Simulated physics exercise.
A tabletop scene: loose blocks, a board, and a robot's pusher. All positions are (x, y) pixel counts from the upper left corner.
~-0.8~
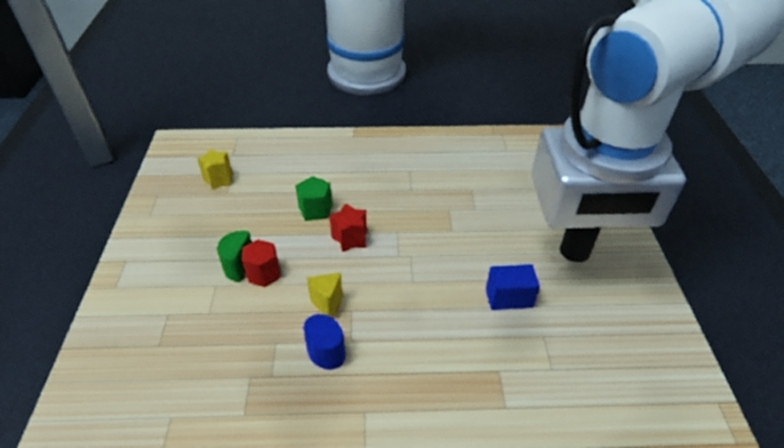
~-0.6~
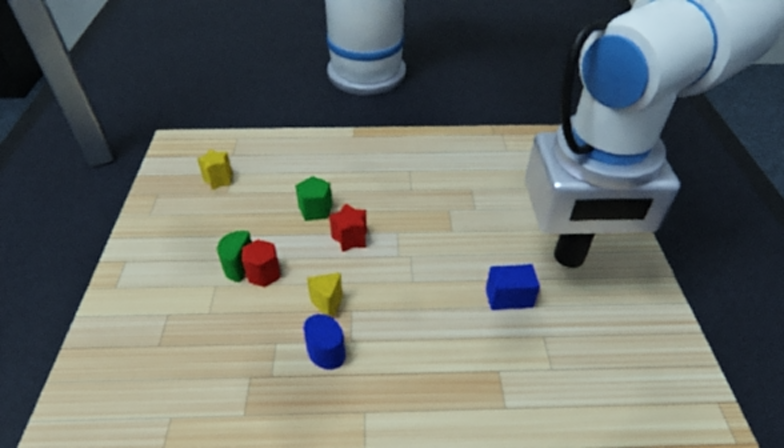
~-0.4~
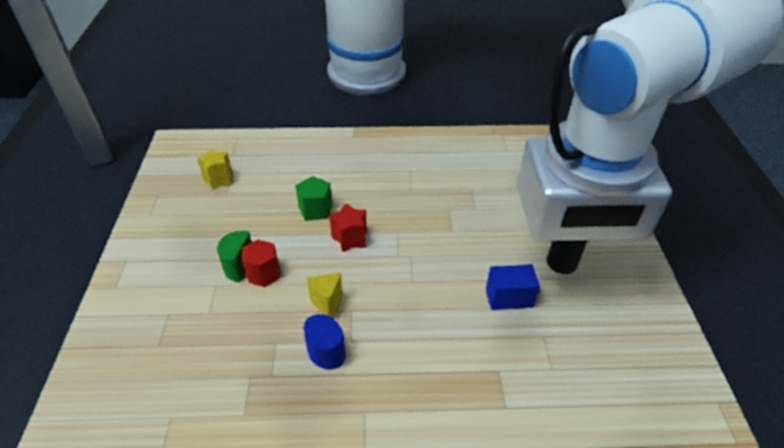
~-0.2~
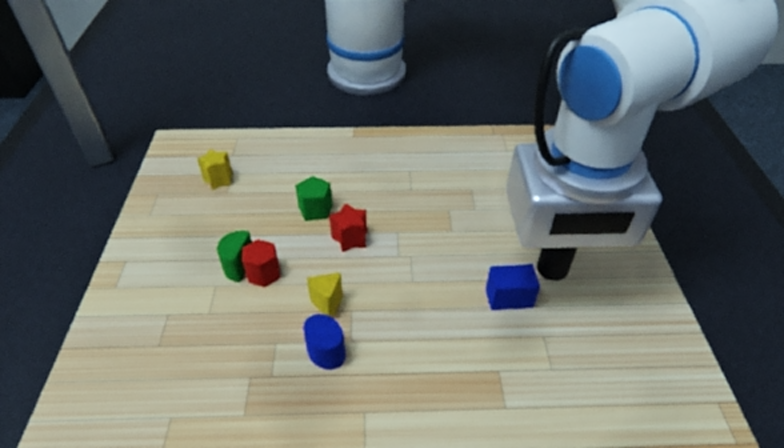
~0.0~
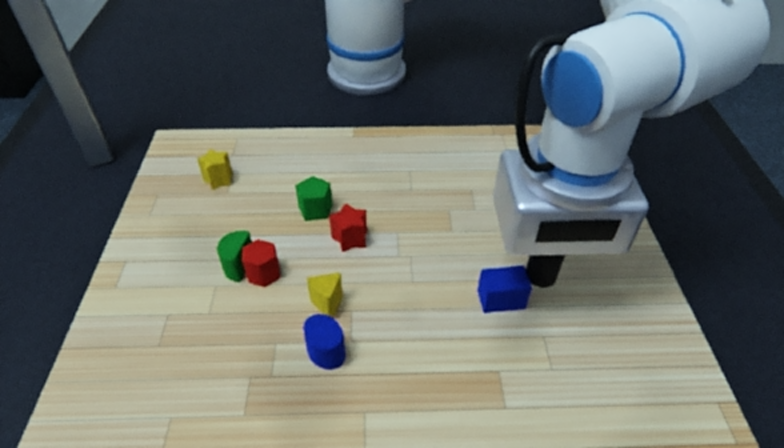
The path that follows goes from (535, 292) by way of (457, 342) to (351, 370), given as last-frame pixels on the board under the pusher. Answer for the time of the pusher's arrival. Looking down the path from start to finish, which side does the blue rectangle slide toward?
Shifts right.
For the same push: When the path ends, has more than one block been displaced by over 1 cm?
No - that is not the case.
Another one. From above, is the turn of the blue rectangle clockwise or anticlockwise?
Answer: Clockwise.
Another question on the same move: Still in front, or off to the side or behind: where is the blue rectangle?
In the end it is beside or behind the pusher.
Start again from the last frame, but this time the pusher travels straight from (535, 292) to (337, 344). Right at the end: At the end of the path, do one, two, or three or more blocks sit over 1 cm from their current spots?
The number of blocks that move over 1 cm is two.
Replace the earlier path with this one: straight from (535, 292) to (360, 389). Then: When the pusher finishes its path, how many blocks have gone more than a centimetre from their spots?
It displaces one.
What follows on the original path. One third of the way, pusher at (490, 311); blue rectangle at (453, 292), turned 40° clockwise.
Two thirds of the way, pusher at (425, 339); blue rectangle at (433, 293), turned 75° clockwise.
At the end, pusher at (350, 355); blue oval block at (318, 330); yellow triangular block in place; blue rectangle at (433, 293), turned 75° clockwise.
